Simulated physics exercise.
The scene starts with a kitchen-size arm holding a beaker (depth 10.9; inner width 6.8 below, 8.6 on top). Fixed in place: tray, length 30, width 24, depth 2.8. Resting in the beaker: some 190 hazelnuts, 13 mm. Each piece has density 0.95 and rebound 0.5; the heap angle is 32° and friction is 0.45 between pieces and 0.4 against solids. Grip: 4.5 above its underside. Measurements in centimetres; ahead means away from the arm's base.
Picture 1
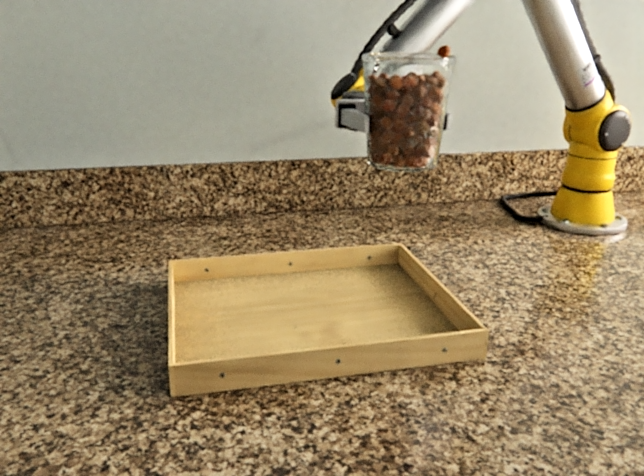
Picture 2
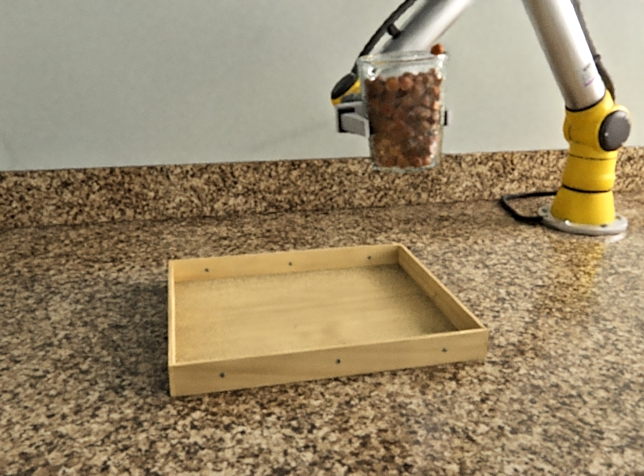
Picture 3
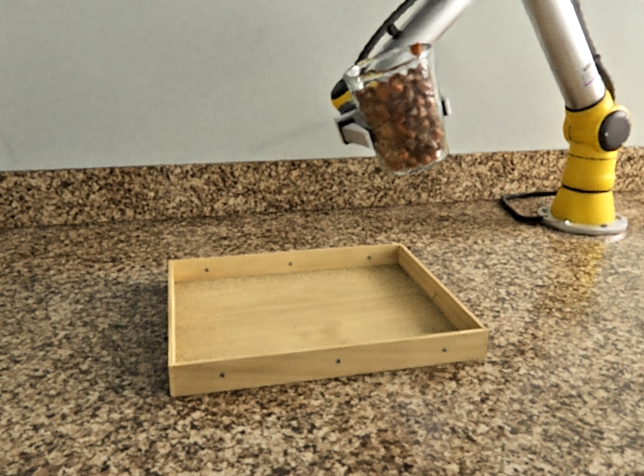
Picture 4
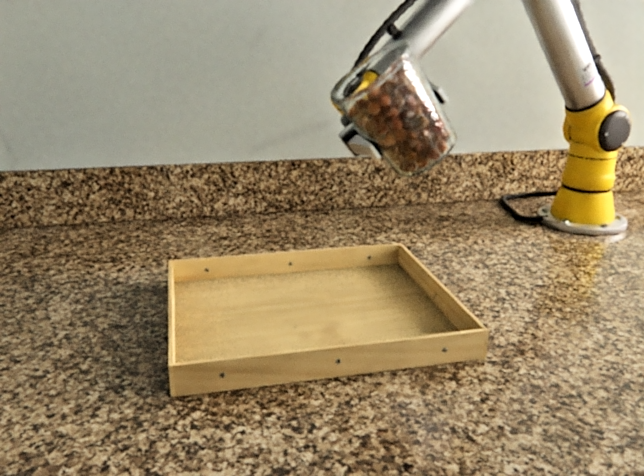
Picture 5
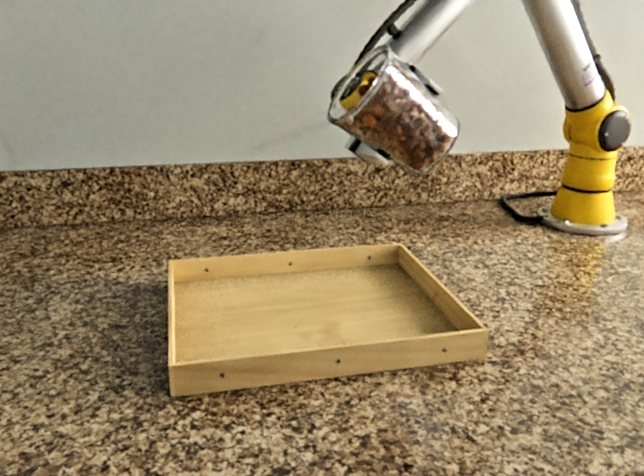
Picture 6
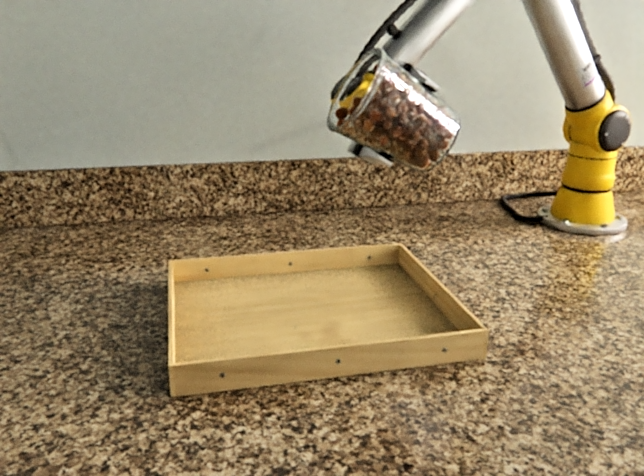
Clear beaker of hazelnuts tilting steadily leftward in a robot arm's grip, above a granite counter with an empty wooden tray.
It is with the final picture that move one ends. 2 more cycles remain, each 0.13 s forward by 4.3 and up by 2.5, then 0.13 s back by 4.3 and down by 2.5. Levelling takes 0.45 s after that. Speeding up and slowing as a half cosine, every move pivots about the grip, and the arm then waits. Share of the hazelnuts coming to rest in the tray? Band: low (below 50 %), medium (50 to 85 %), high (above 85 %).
Low.
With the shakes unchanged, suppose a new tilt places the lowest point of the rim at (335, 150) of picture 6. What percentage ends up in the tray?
The share is around 75 %.
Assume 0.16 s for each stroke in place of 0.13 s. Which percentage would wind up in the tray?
Estimate for that case: 25 %.
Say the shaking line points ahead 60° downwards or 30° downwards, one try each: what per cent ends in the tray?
Try one gives about 5 in a hundred, try two about 15 in a hundred.
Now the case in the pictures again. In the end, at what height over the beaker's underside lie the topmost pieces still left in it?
Height at rest: Approx. 7.5 cm.
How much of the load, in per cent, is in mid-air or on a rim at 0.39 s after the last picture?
2 %.
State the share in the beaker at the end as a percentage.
End share: Around 55 per cent.
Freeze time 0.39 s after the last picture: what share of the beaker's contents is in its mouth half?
Near 45 %.
Then, 0.39 s after the last picture, tilted 59° forward, highest piece 27 above the table; 137 in the beaker, 51 in the tray, 3 in flight or on a rim.
Then, 0.78 s after the last picture, tilted 23° forward, highest piece 26 above the table; 108 in the beaker, 77 in the tray, 4 on the table or floor, 2 in flight or on a rim.
Then, 1.17 s after the last picture, level, highest piece 24 above the table; 108 in the beaker, 79 in the tray, 4 on the table or floor.
Then, 2.22 s after the last picture, level, highest piece 24 above the table; 108 in the beaker, 79 in the tray, 4 on the table or floor.
Final count, 108 in the beaker, 79 in the tray, 4 on the table or floor. That is 41 % in the tray.
